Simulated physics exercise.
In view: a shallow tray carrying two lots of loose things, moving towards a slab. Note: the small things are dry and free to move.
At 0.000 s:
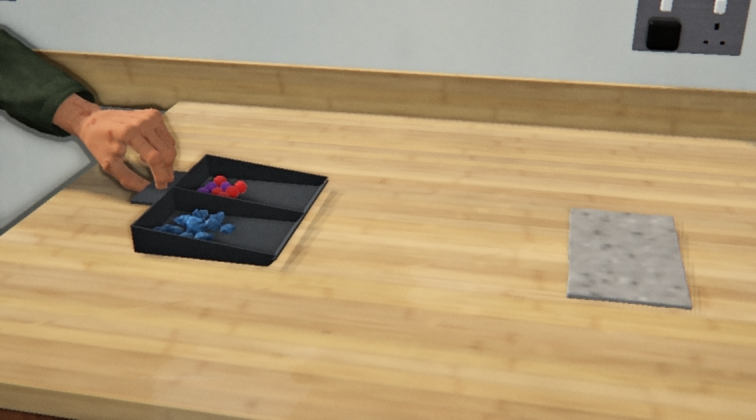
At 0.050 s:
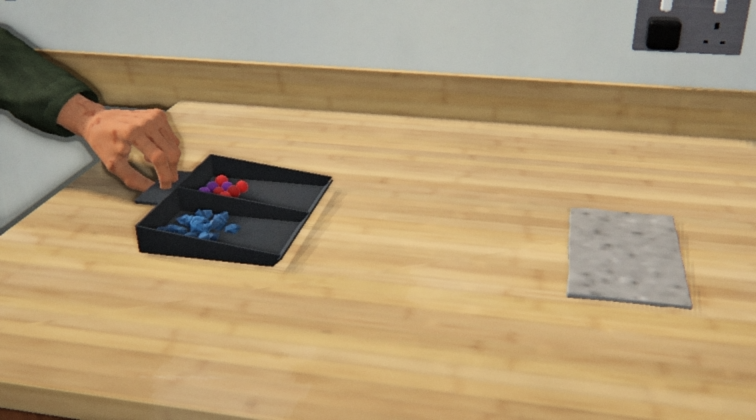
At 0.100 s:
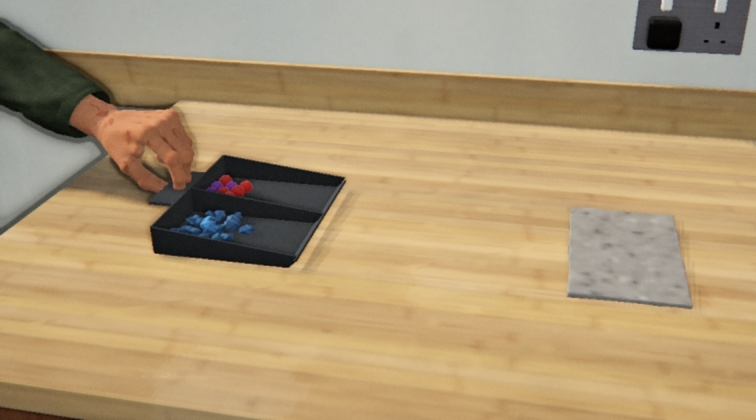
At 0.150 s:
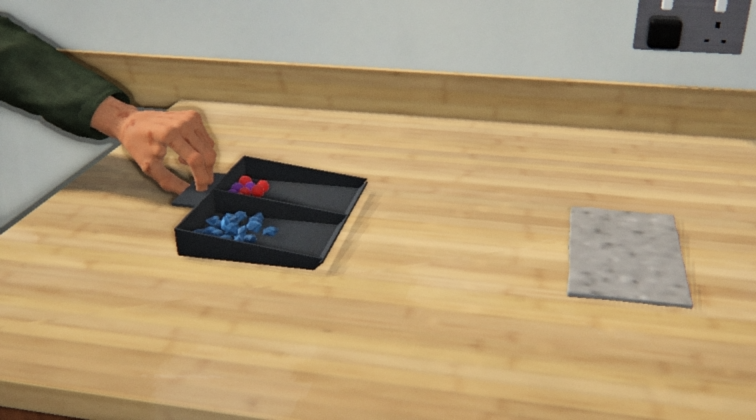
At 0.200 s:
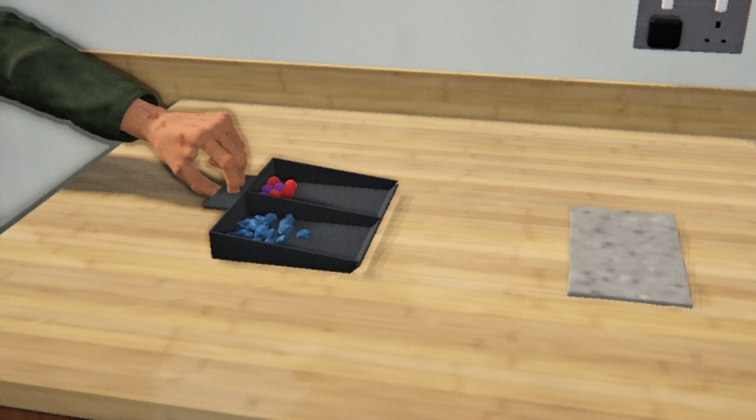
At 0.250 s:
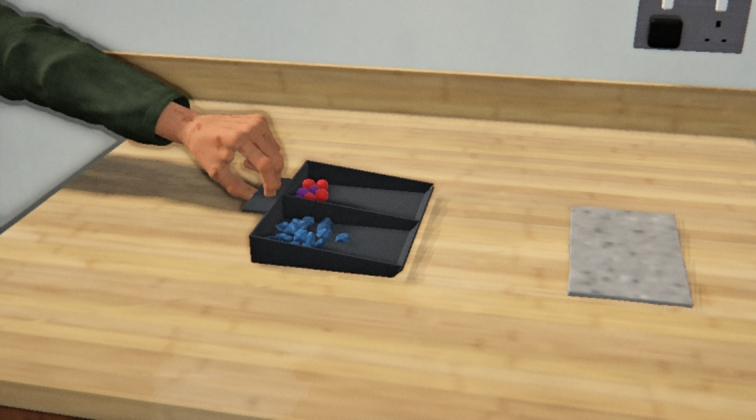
On a pale wooden worktop, a hand at the left grips the tab of a black divided tray holding small blue pieces in front and red and purple balls behind. The hand pushes the tray rightwards, slowly then faster, narrowing the gap to a grey speckled slab.
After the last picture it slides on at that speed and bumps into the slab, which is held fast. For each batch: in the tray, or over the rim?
Observed: The front batch is retained and the back batch overflows in part.
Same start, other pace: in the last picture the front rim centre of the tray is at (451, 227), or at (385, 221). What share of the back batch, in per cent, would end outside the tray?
Try one: 90 %. Try two: 10 %.
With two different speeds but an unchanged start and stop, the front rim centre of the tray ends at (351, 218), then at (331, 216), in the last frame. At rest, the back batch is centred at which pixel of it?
Near (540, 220) in the first try and near (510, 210) in the second.
Around 0.35 s, tray still sliding, front rim near (490, 231); front batch all inside; back batch all inside.
Around 0.56 s, tray stopped at the slab; front batch all inside, moved towards the front rim; back batch all inside, moved towards the front rim.
Around 0.77 s, tray stopped at the slab; front batch all inside, moved towards the front rim; back batch about half out of the tray.
Finally (1.6 s), tray stopped at the slab; front batch all inside, moved towards the front rim; back batch about half out of the tray.
